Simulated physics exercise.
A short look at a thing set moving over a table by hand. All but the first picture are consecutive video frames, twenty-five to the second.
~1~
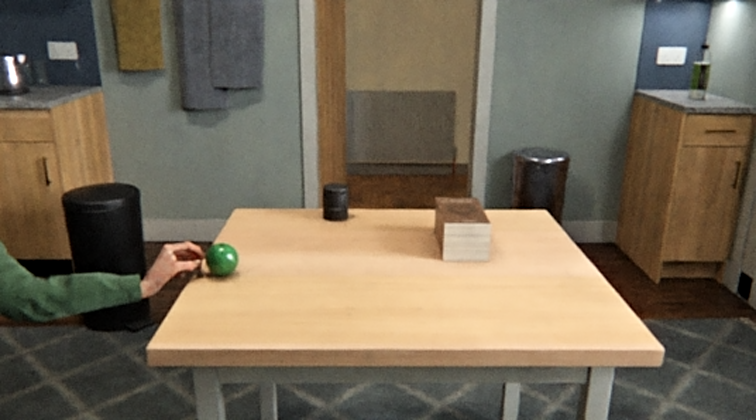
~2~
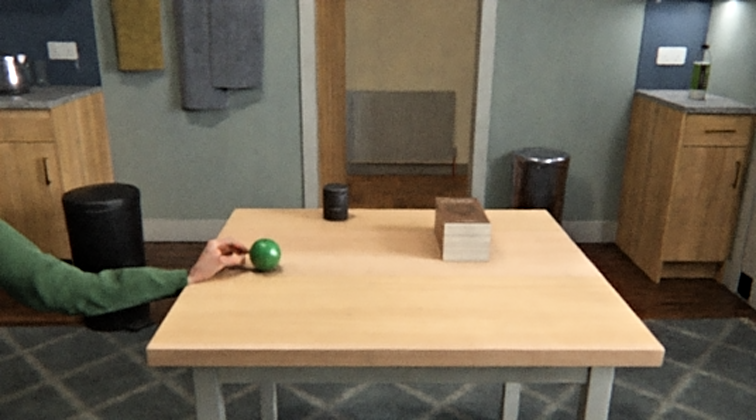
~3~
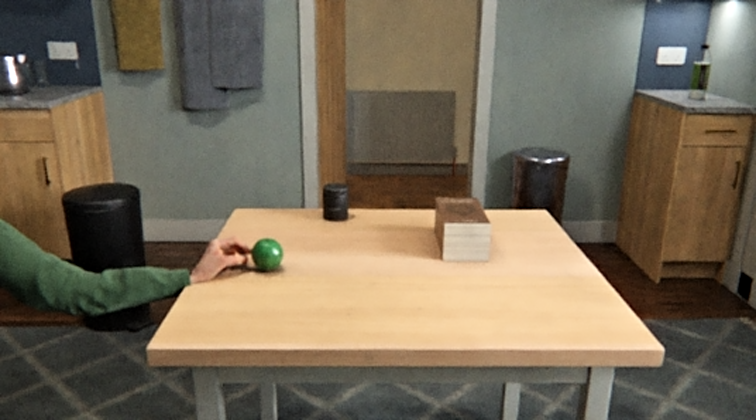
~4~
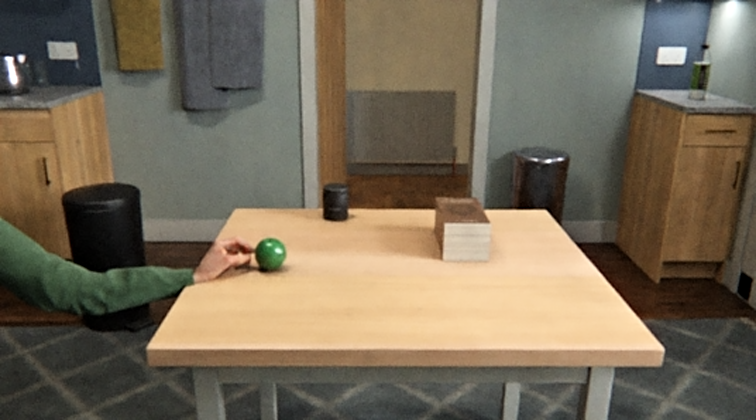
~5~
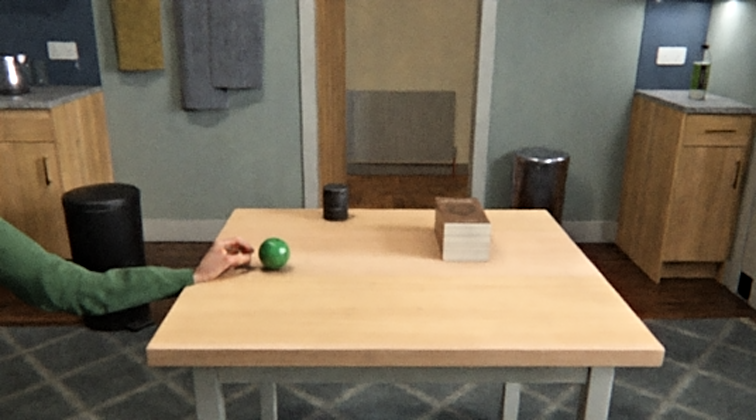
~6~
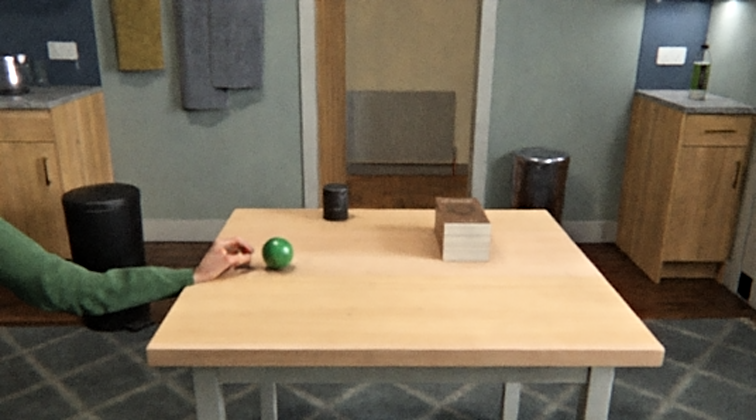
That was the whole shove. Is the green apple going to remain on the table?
The green apple remains on top.
Then, 0.30 s past the last view, green apple displaced about its own width near (301, 250).
Then, 0.70 s past the last view, green apple displaced well along near (326, 248).
Then, 1.20 s past the last view, green apple displaced well along near (346, 245).
Finally, moved from the start, green apple. Final places as the last picture's camera would see them, green apple near (357, 244).
